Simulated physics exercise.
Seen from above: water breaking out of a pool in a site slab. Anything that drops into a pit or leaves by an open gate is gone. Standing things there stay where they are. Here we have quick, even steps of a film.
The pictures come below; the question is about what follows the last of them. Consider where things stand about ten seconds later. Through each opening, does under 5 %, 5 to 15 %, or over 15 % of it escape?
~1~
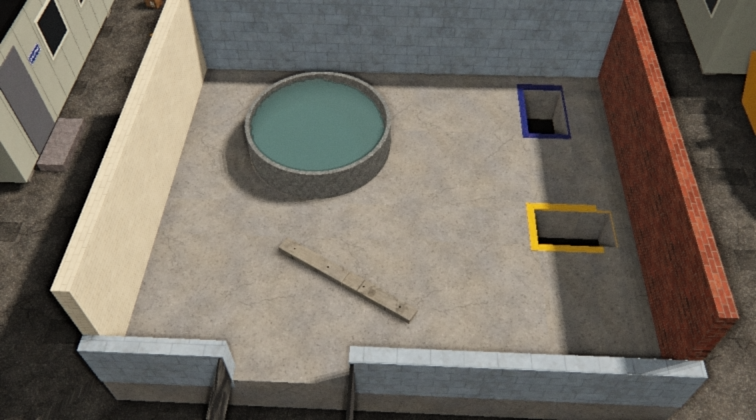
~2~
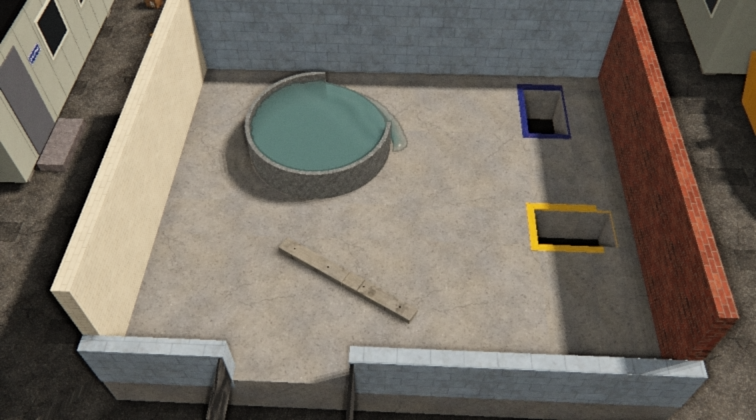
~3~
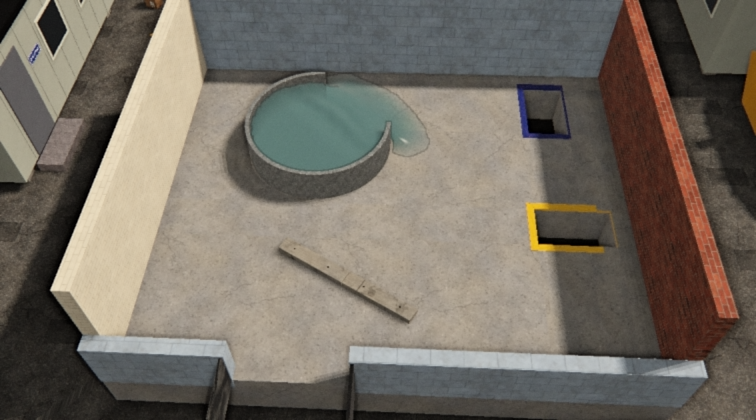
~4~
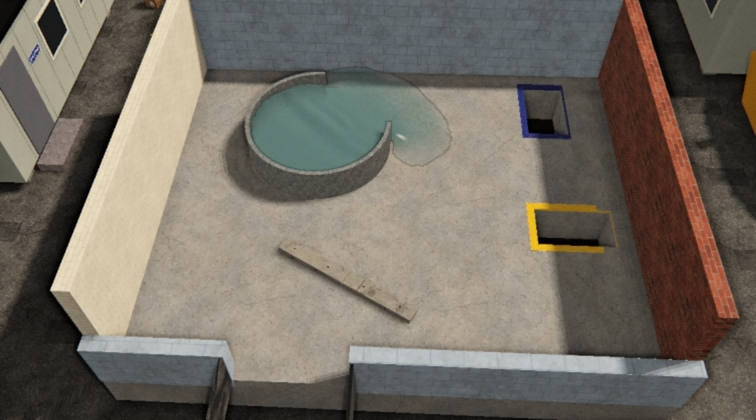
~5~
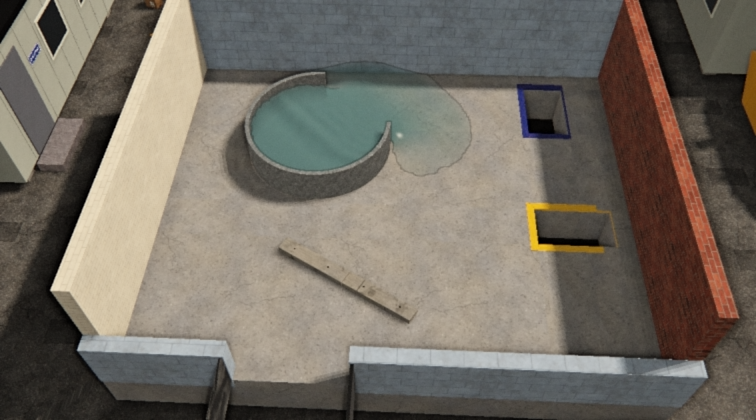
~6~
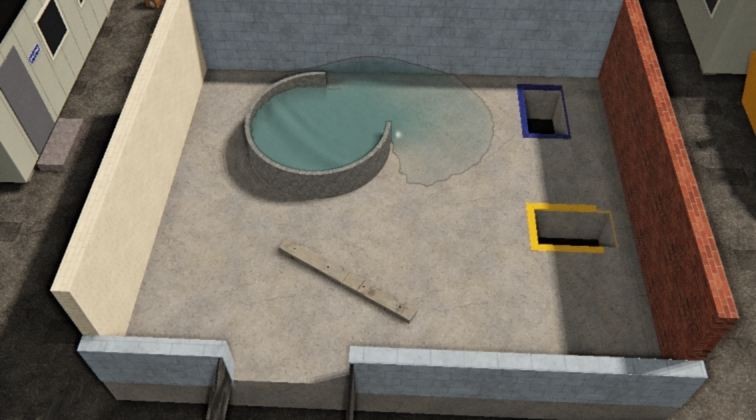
Escaping: Through the gate, under 5 %; through the yellow pit, 5 to 15 %; through the blue pit, over 15 %.
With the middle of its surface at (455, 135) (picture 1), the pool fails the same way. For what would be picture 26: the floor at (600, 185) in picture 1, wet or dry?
There: Wet.
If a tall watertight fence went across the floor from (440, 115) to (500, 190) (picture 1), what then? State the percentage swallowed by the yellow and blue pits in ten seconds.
The yellow pit gets 8 per cent and the blue pit gets 35 per cent.
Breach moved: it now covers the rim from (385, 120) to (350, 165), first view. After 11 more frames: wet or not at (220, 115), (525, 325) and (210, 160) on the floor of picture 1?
Unsoaked, then soaked, then unsoaked.
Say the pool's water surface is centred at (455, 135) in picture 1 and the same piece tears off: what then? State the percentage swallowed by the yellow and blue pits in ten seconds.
I'd say the yellow pit takes 6 % while the blue pit takes 65 %.
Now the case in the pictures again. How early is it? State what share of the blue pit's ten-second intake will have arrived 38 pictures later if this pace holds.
Roughly 85 percent.
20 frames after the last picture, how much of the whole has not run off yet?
Some 78 per cent.
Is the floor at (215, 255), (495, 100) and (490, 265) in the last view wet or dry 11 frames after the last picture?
Taking them in the order given: Spared, then swamped, then spared.
A moment on, water covers 20 % of the floor; the gate 0 %, the yellow pit 0 %, the blue pit 1 %.
Next, water covers 25 % of the floor; the gate 0 %, the yellow pit 0 %, the blue pit 8 %.
Then, water covers 35 % of the floor; the gate 0 %, the yellow pit 0 %, the blue pit 22 %.
Later, water covers 50 % of the floor; the gate 0 %, the yellow pit 7 %, the blue pit 35 %.
In the end, water covers 60 % of the floor; the gate 0 %, the yellow pit 12 %, the blue pit 43 %.
